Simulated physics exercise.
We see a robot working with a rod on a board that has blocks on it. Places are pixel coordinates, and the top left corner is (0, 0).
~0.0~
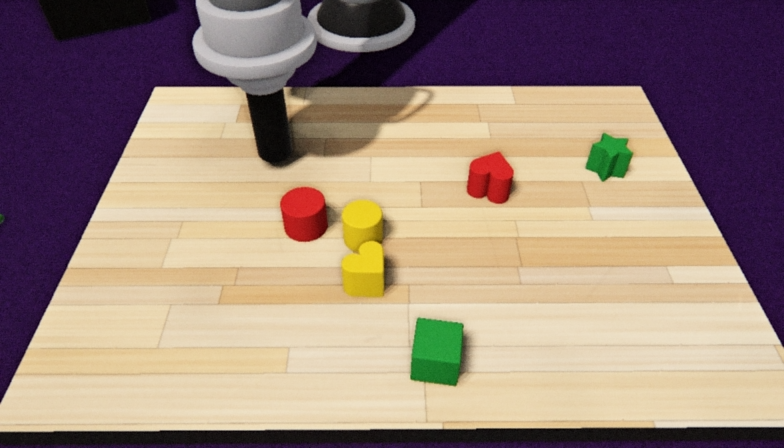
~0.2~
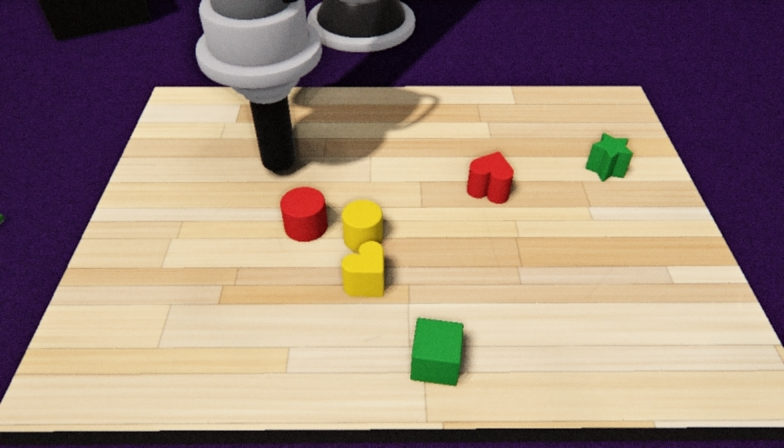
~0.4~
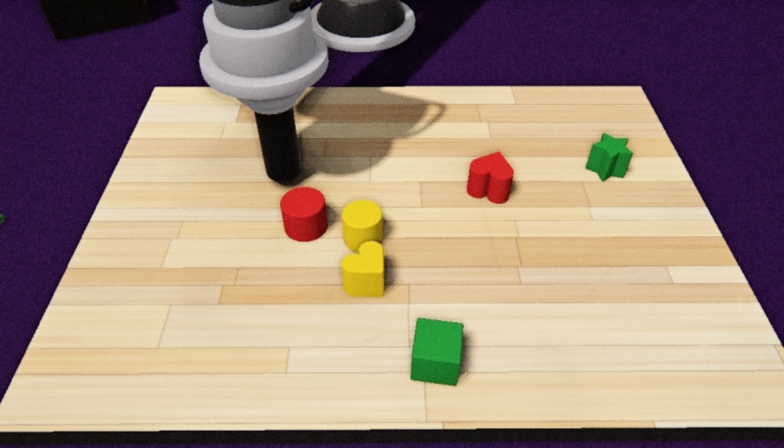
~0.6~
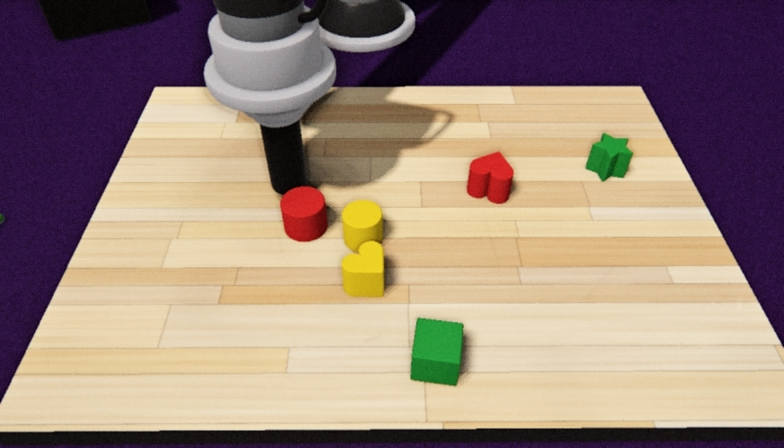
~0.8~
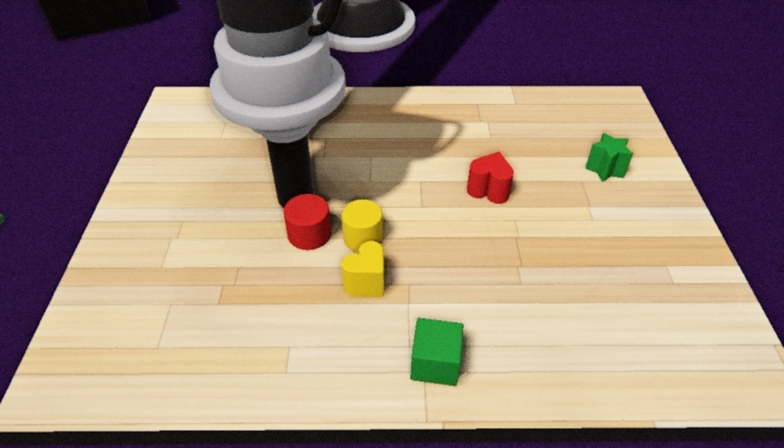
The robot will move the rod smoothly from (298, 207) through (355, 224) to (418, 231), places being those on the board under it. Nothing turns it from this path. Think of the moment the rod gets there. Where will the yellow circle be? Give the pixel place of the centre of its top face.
When the path ends, it will be at (402, 233).
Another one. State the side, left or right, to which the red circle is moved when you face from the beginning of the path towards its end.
Facing from start to end, it will go to the right.
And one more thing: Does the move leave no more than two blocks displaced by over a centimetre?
In short: Yes.
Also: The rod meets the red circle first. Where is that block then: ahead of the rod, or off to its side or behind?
I believe the red circle loses its place ahead of the rod and slips off.
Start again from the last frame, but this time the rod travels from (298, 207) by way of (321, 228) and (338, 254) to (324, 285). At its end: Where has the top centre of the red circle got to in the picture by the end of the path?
Around pixel (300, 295).
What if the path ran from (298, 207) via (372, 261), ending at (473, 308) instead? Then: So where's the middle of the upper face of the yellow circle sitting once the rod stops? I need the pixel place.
The middle of its upper face will lie at (421, 222).
What follows on the original path. One third of the way, rod at (335, 212); red circle at (317, 223).
Two thirds of the way, rod at (377, 219); red circle at (317, 223); yellow circle at (393, 228).
At the end, rod at (418, 223); red circle at (317, 223); yellow circle at (402, 233); yellow heart not moved.
